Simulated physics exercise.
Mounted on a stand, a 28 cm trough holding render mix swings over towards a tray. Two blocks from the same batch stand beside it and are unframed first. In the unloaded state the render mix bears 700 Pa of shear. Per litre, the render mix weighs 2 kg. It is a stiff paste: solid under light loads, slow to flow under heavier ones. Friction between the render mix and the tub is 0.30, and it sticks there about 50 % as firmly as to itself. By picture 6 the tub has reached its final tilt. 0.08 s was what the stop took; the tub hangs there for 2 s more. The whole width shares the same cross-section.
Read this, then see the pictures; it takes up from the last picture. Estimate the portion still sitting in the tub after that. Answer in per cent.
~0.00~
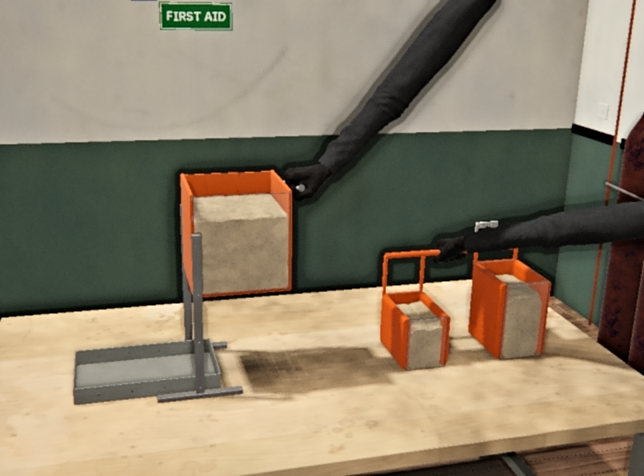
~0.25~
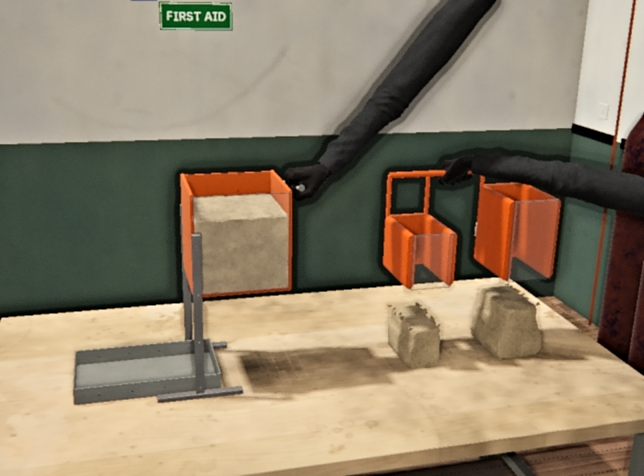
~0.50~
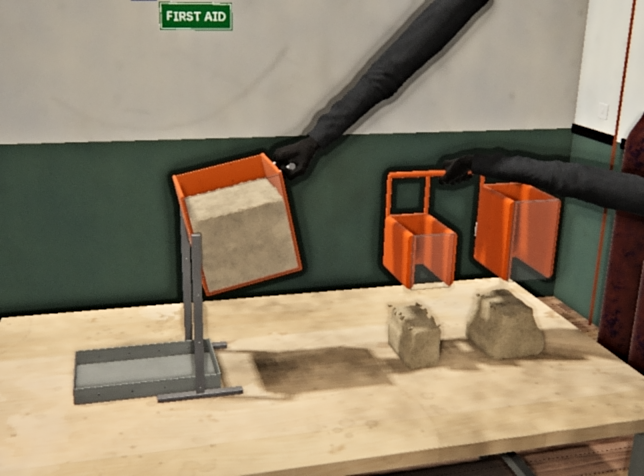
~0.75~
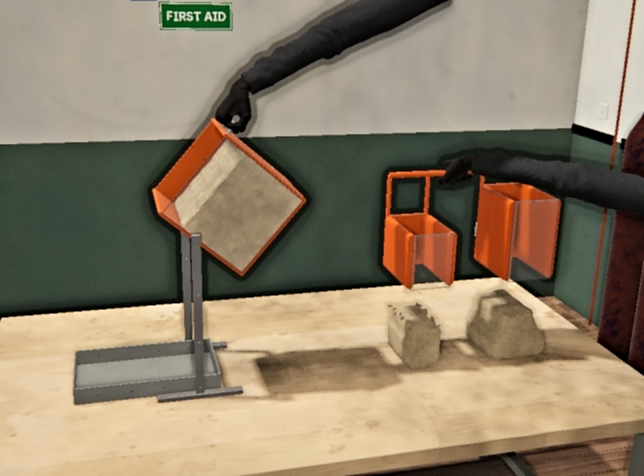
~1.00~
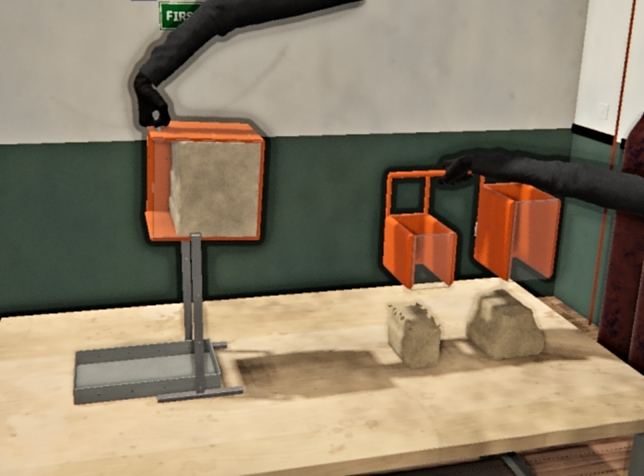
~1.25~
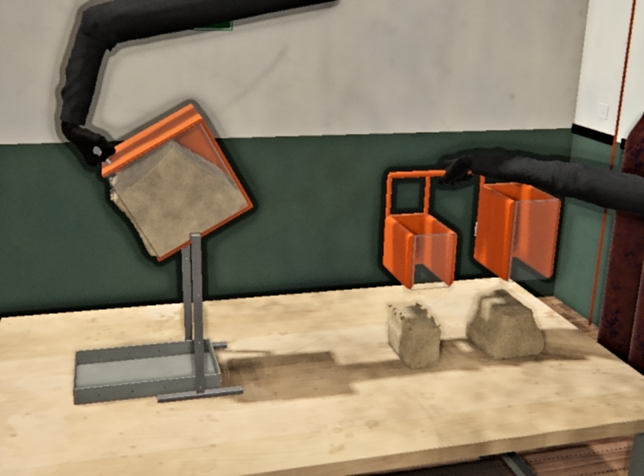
The portion still in the tub is near 0 %.
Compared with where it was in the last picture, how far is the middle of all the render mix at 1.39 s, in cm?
Something like 14 cm, give or take.
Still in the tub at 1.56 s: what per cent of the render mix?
Some 10 per cent.
After 1.39 s, the tub is at 118 degrees and holds 45 %.
After 1.56 s, the tub is at 118 degrees and holds 11 %.
After 1.73 s, the tub is at 118 degrees and holds 0 %.
After 1.90 s, the tub is at 118 degrees and holds 0 %.
After 3.25 s, at the end, the tub is at 118 degrees and holds 0 %.
